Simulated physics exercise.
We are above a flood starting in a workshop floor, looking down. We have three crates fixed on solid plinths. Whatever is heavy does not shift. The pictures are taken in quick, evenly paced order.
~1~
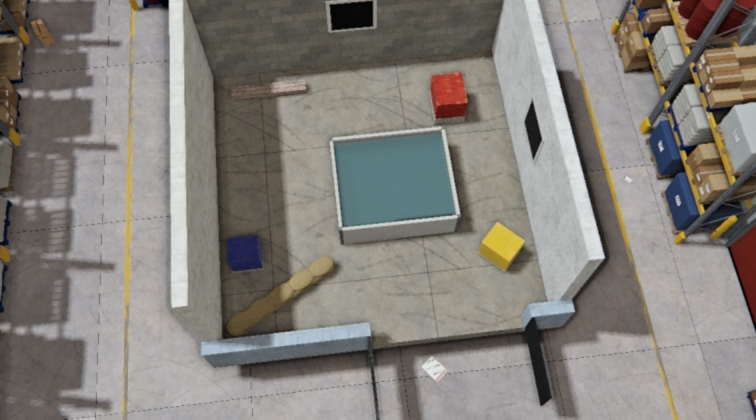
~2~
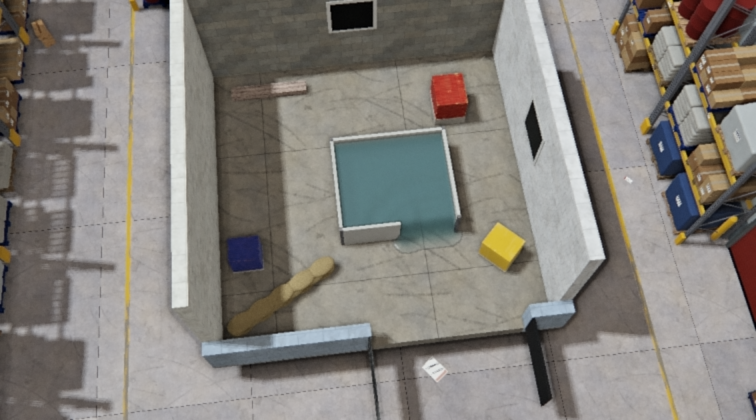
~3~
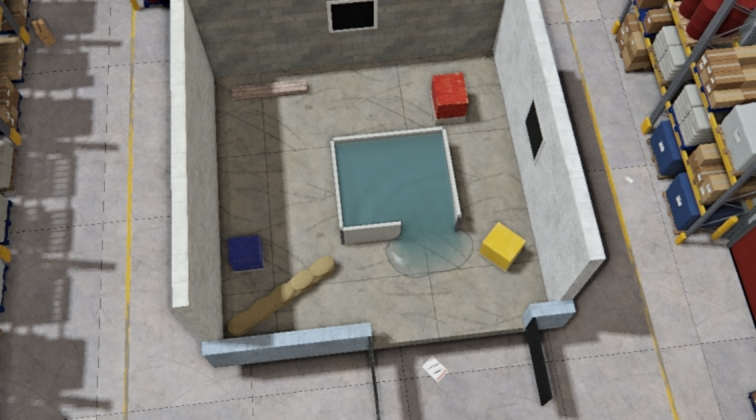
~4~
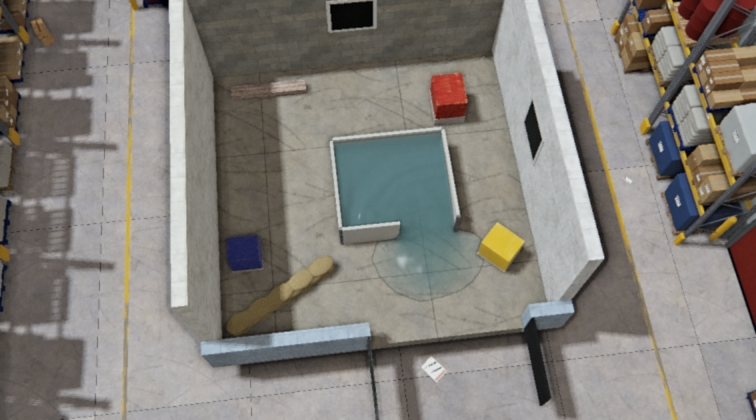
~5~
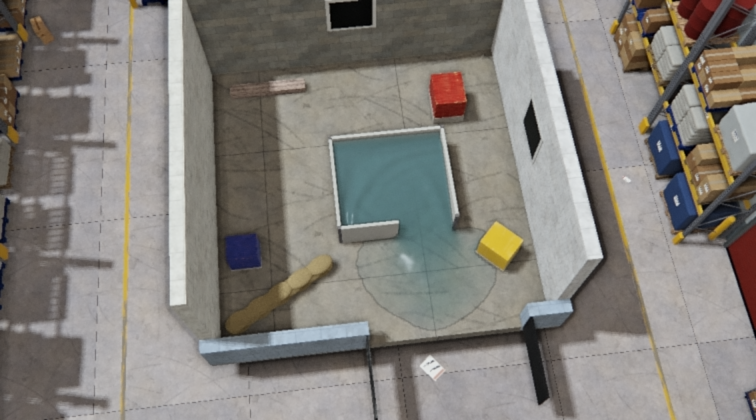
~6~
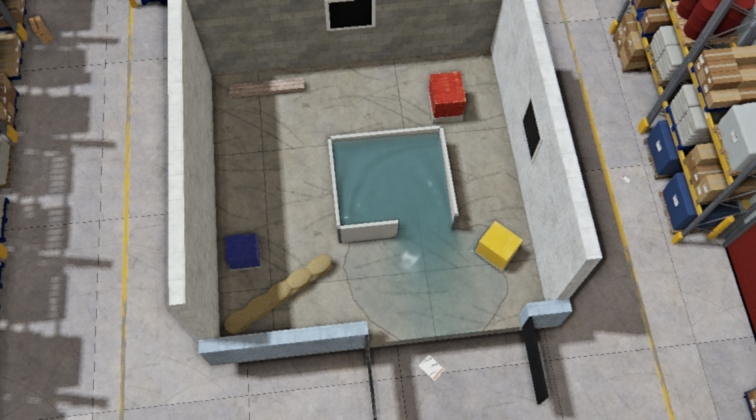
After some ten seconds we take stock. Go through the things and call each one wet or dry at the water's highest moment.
Called one by one: The red crate is dry; the blue crate is dry; the yellow crate is wet.
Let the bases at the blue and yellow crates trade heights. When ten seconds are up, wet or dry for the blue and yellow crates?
I reckon the blue crate is left unharmed but the yellow crate is inundated.
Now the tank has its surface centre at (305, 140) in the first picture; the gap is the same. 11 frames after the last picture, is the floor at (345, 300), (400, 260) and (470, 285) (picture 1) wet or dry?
Results in order - swamped, swamped, swamped.
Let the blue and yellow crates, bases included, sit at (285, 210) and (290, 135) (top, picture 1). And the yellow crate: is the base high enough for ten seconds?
Note - yellow crate: Clear.
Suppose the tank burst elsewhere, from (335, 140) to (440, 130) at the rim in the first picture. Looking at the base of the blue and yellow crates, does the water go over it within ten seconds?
First, the blue crate is flooded; second, the yellow crate is flooded.
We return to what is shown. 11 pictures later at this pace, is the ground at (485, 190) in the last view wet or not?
That spot: Submerged.
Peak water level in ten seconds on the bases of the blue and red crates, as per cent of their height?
The first comes to 40 per cent and the second to 20 per cent.
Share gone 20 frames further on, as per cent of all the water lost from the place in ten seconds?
Close to 55 per cent, I'd say.
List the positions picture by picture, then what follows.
In the first frame, the water tank at (393, 179) is whole and still.
In the second frame, the front is at (398, 246), out from the gap at (427, 229).
In the third frame, water pours out at (428, 229) and has run to (405, 271).
In the fourth frame, the front is at (417, 296), out from the gap at (426, 229).
In the fifth frame, water pours out at (425, 228) and has run to a hidden place.
In the sixth frame, water pours out at (425, 228) and has run to a hidden place.
A moment on, water covers 20 % of the floor; the red crate not reached, the blue crate not reached, the yellow crate water round its plinth.
Next, water covers 20 % of the floor; the red crate not reached, the blue crate not reached, the yellow crate water round its plinth.
Then, water covers 30 % of the floor; the red crate not reached, the blue crate not reached, the yellow crate water round its plinth.
Later, water covers 40 % of the floor; the red crate water round its plinth, the blue crate water round its plinth, the yellow crate water round its plinth.
In the end, water covers 45 % of the floor; the red crate stayed above the water, the blue crate stayed above the water, the yellow crate was topped.
